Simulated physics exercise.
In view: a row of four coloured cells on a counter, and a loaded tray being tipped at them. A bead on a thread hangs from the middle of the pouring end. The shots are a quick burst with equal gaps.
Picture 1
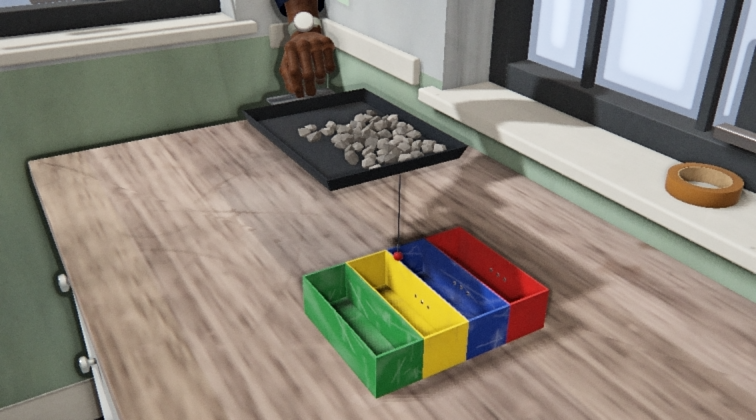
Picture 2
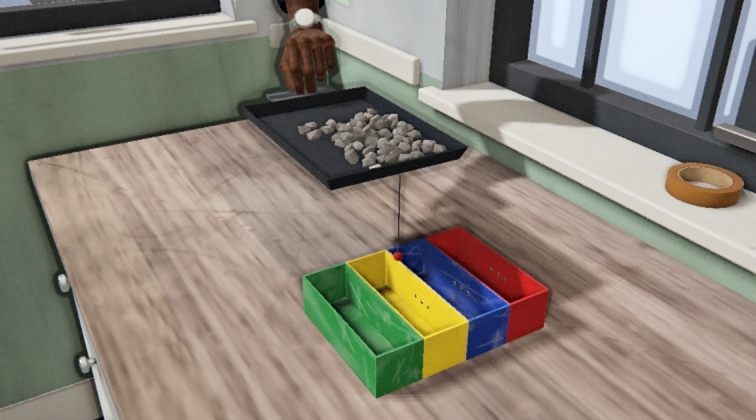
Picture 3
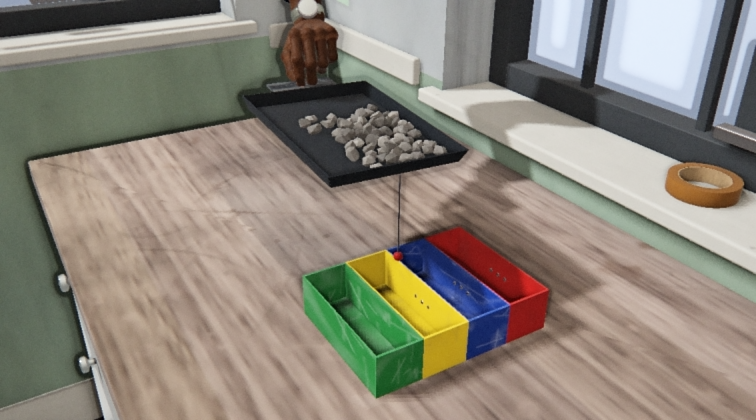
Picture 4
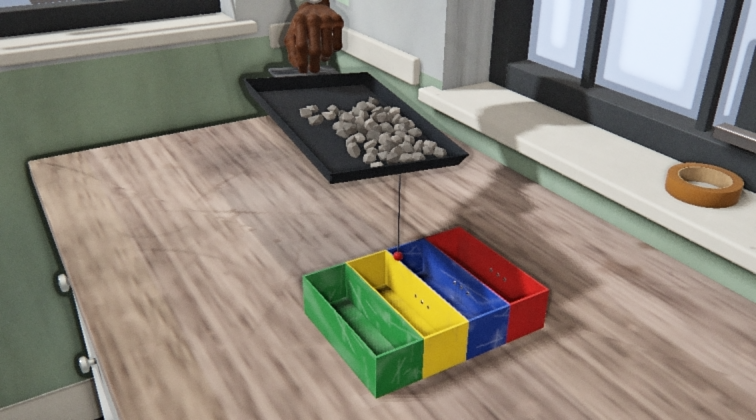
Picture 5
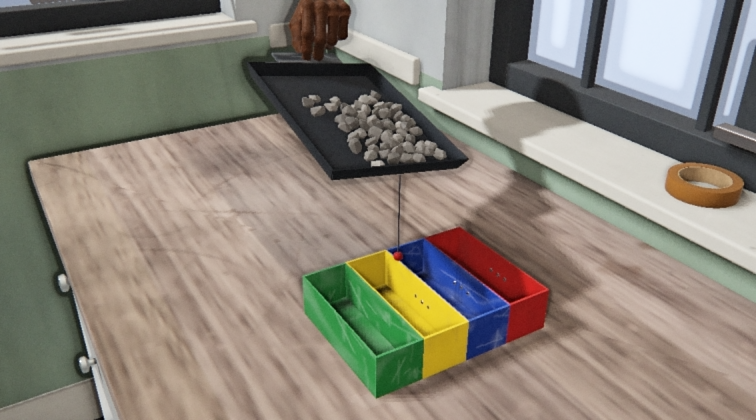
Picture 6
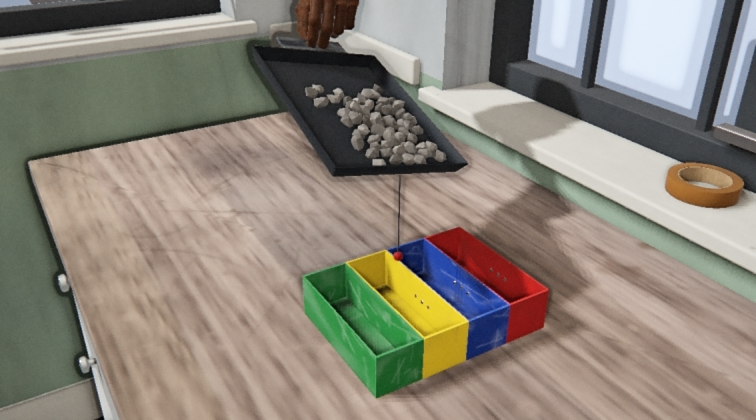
We see a dark tray of grey gravel above green, yellow, blue and red cells on a wooden counter; a brown hand at its far end rises, gradually tilting the tray toward its near right corner as the gravel shifts slightly.
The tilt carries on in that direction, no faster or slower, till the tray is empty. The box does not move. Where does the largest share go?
The red one ends fullest.
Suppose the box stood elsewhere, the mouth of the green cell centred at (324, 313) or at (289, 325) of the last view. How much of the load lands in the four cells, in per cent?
About 40 and 0 per cent.
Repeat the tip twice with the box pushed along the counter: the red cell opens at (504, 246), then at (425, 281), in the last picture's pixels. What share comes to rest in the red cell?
First some 10, then 0 per cent.
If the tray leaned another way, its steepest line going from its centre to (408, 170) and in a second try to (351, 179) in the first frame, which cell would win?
At the first place the cell in blue, at the second the green one.
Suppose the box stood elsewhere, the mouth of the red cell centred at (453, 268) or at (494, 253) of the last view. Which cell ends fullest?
The first try: Red. The second: Blue.
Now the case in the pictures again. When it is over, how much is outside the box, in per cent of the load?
Some 0 per cent.
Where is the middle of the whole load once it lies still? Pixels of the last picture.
At about (464, 283).
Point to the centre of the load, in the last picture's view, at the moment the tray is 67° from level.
Near (420, 132).
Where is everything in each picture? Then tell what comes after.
The first frame shows corners of the pouring end at (330, 176) and (460, 145), level; middle of the load at (374, 138), bits of gravel; bead on its thread at (398, 256); green cell at (400, 364); yellow cell at (445, 346); blue cell at (488, 328); red cell at (527, 312).
The second frame shows corners of the pouring end at (331, 176) and (460, 146), level; middle of the load at (374, 137).
The third frame shows corners of the pouring end at (331, 173) and (461, 148), tipped barely, lowest at the right corner; middle of the load at (375, 134).
The fourth frame shows corners of the pouring end at (333, 170) and (461, 152), tipped a little, lowest at the right corner; middle of the load at (376, 130).
The fifth frame shows corners of the pouring end at (335, 166) and (461, 156), tipped clearly, lowest at the right corner; middle of the load at (377, 126).
The sixth frame shows corners of the pouring end at (338, 163) and (461, 160), tipped clearly, lowest at the right corner; middle of the load at (379, 122); green cell at (400, 364); yellow cell at (445, 346); blue cell at (488, 328); red cell at (527, 312).
Soon after the last picture, tray tipped steeply; nearly all on the tray; a stray few in the red cell; a stray few falling or outside the box.
A little later, tray tipped past a quarter turn; a stray few on the tray; about two thirds in the red cell; about a quarter in the blue cell; a small part falling or outside the box.
Later still, tray tipped past a quarter turn; most in the red cell; about a quarter in the blue cell; a stray few falling or outside the box.
At rest, tray tipped past a quarter turn; most in the red cell; about a quarter in the blue cell; none in the green cell; none in the yellow cell; a stray few outside the box.
